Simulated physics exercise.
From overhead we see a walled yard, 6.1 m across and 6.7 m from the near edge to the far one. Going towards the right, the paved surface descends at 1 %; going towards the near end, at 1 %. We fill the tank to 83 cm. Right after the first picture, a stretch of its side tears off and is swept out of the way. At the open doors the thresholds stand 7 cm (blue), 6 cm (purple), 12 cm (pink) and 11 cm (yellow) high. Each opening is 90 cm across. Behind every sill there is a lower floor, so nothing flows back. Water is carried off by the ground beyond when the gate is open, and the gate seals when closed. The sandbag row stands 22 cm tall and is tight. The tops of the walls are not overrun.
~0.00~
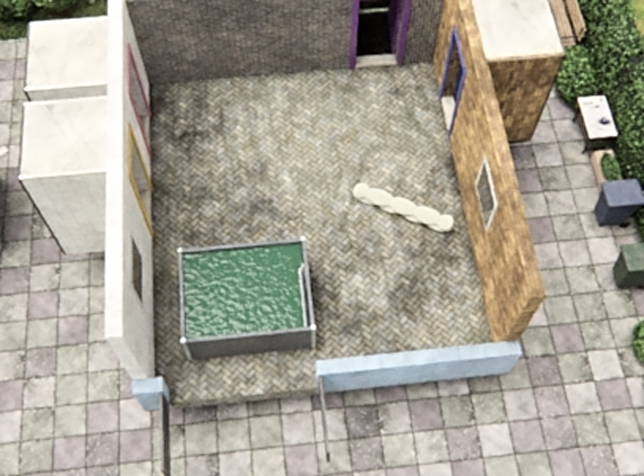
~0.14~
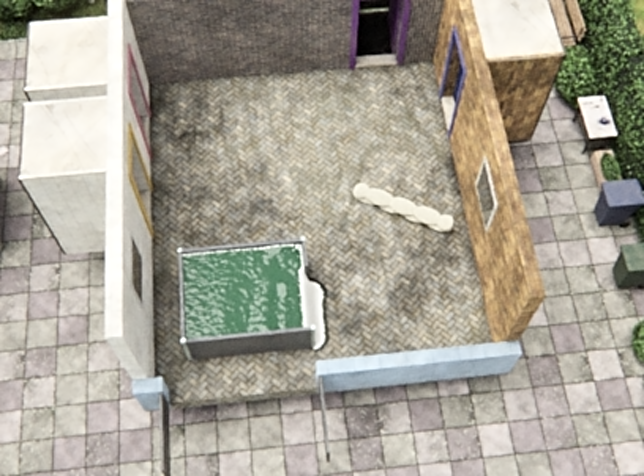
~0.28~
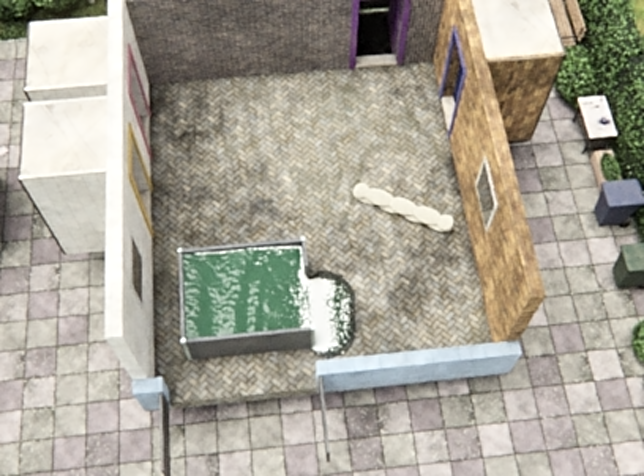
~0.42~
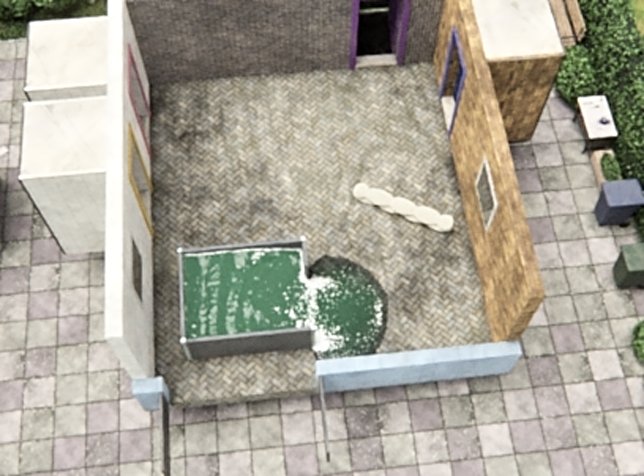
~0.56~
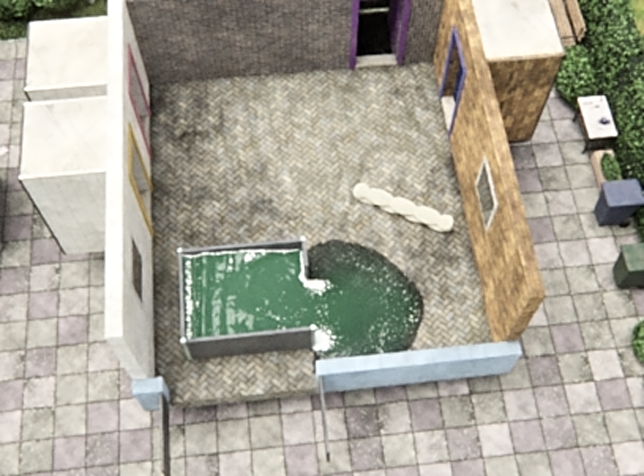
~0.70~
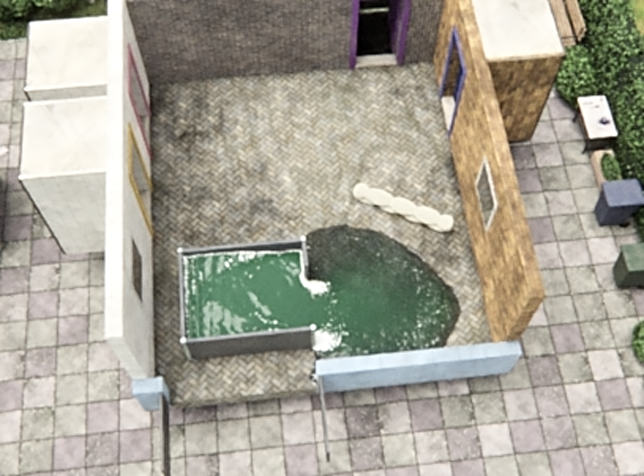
Green water pours through the right side of a grey rectangular tank in a walled, brick-paved yard, seen from high above by a still camera. A pale twisted bar lies on the paving between the tank and a tan brick wall at right, with a low light-blue wall in front. The water bursts out white and foamy, then spreads rightward in a widening dark-green pool as the tank's level drops slightly.
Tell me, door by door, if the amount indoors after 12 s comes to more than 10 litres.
In the end blue door: Within the limit; purple door: Past the limit; pink door: Within the limit; yellow door: Within the limit.
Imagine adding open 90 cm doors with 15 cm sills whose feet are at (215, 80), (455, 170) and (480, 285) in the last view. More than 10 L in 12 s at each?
The first one doesn't reach it, the second one doesn't reach it, and the third one exceeds it.
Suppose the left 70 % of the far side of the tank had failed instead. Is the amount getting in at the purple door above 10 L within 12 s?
So for purple: Yes.
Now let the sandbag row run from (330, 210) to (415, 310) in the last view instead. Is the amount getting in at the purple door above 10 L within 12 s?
Then, at purple, the limit is surpassed.
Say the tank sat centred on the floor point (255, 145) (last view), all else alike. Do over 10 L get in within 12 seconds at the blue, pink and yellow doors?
Measured against that limit, blue comes out beyond it, pink short of it and yellow short of it.
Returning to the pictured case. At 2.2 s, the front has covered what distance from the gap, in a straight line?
About 4.6 m.
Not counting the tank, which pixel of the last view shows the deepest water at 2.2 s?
Around (455, 341).
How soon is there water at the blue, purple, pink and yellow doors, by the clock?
Times: Blue 2.4 seconds, purple 3.6 seconds, pink 5.5 seconds, yellow 5.0 seconds.
After 1.4 s water covers 20 % of the floor and is deepest (64 cm) near (488, 357); blue door not reached, purple door not reached, pink door not reached, yellow door not reached.
After 2.2 s water covers 25 % of the floor and is deepest (55 cm) near (455, 341); blue door not reached, purple door not reached, pink door not reached, yellow door not reached.
After 3.5 s water covers 45 % of the floor and is deepest (36 cm) near (453, 234); blue door 4 cm at the sill, 0 L in, purple door not reached, pink door not reached, yellow door not reached.
After 7.0 s water covers 95 % of the floor and is deepest (18 cm) near (488, 357); blue door 3 cm at the sill, 0 L in, purple door 6 cm at the sill, 54 L in, pink door 5 cm at the sill, 0 L in, yellow door 8 cm at the sill, 1 L in.
After 12.0 s water covers 95 % of the floor and is deepest (12 cm) near (258, 260); blue door 6 cm at the sill, 0 L in, purple door 4 cm at the sill, 55 L in, pink door 5 cm at the sill, 1 L in, yellow door 6 cm at the sill, 1 L in.
